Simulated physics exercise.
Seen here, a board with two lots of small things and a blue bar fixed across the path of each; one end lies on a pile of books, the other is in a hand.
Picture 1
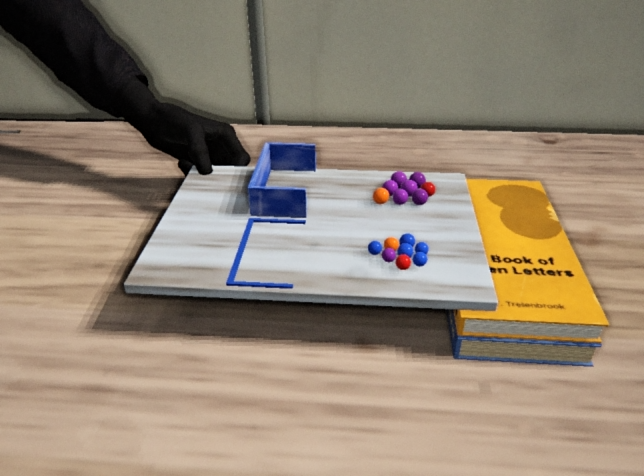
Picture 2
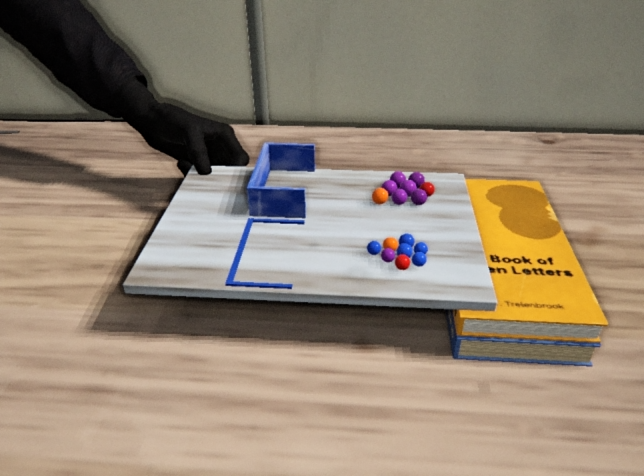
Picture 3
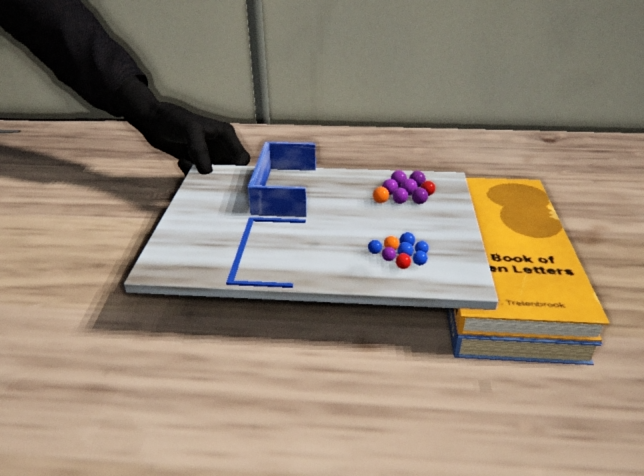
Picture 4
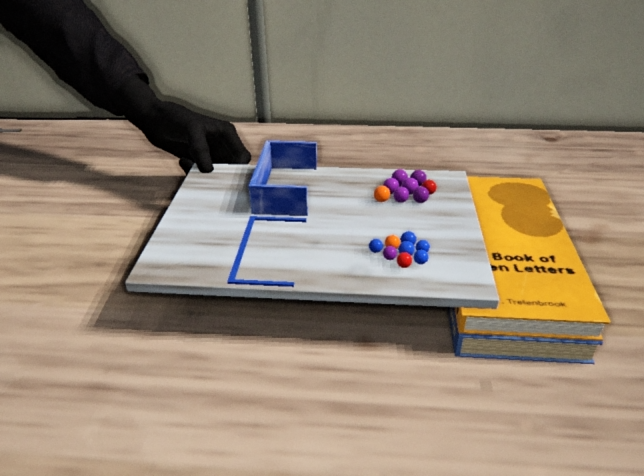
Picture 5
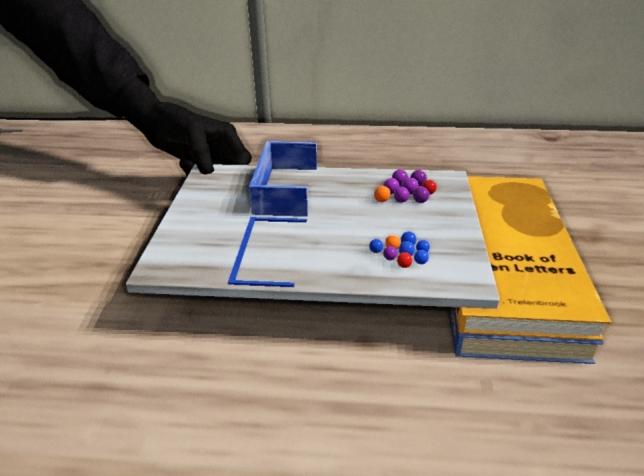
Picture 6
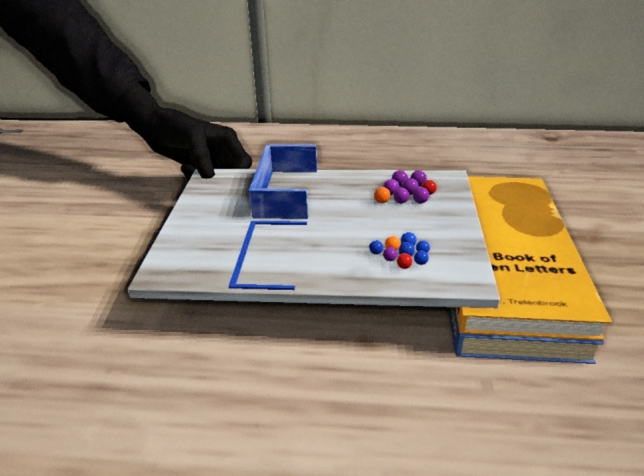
On a pale wooden surface before a grey-green panelled wall, seen from slightly above, a white streaked board rests its right end on yellow-covered books. A black-gloved hand holds the far left corner, near a tall blue bracket-shaped bar and a low blue one, with two clusters of small purple, blue, orange and red balls to their right. The hand shifts the board's left end very slightly, while the balls stay in place on it and the view hardly changes.
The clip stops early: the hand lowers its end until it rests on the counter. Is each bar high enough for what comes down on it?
The nearer handful carries on beyond the bar and the farther handful ends against the bar.
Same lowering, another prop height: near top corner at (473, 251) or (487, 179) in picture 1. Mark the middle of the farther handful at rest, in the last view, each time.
First near (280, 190), then near (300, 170).
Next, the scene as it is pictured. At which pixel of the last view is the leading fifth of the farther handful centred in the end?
Near (271, 217).
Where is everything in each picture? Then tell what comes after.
Held end of the board at (138, 283), level; book pile at (505, 246), low, a small part of the board's length; nearer handful at (405, 251), a few gumballs; farther handful at (409, 188), a few glass marbles; nearer bar at (241, 249), much lower than a piece; farther bar at (261, 177), taller than the pieces, in the first picture.
Held end of the board at (137, 283), level; farther handful at (408, 188), in the second picture.
Held end of the board at (138, 282), level; nearer handful at (405, 250), in the third picture.
Held end of the board at (140, 281), level; farther handful at (410, 186), in the fourth picture.
Held end of the board at (140, 282), level; nearer handful at (407, 249), in the fifth picture.
Held end of the board at (142, 287), down by 1°; book pile at (507, 244); nearer handful at (407, 250), not moving; farther handful at (410, 187), not moving; nearer bar at (243, 252); farther bar at (262, 180), in the sixth picture.
Then, 0.19 s past the last view, board sloping at 5°; nearer handful where it was; farther handful where it was.
Then, 0.43 s past the last view, board sloping at 9°; nearer handful on its way down; farther handful on its way down.
Then, 0.69 s past the last view, board resting at 10°; nearer handful has reached its bar; farther handful has reached its bar.
Finally, board resting at 10°; nearer handful most past its bar; farther handful gathered behind its bar.
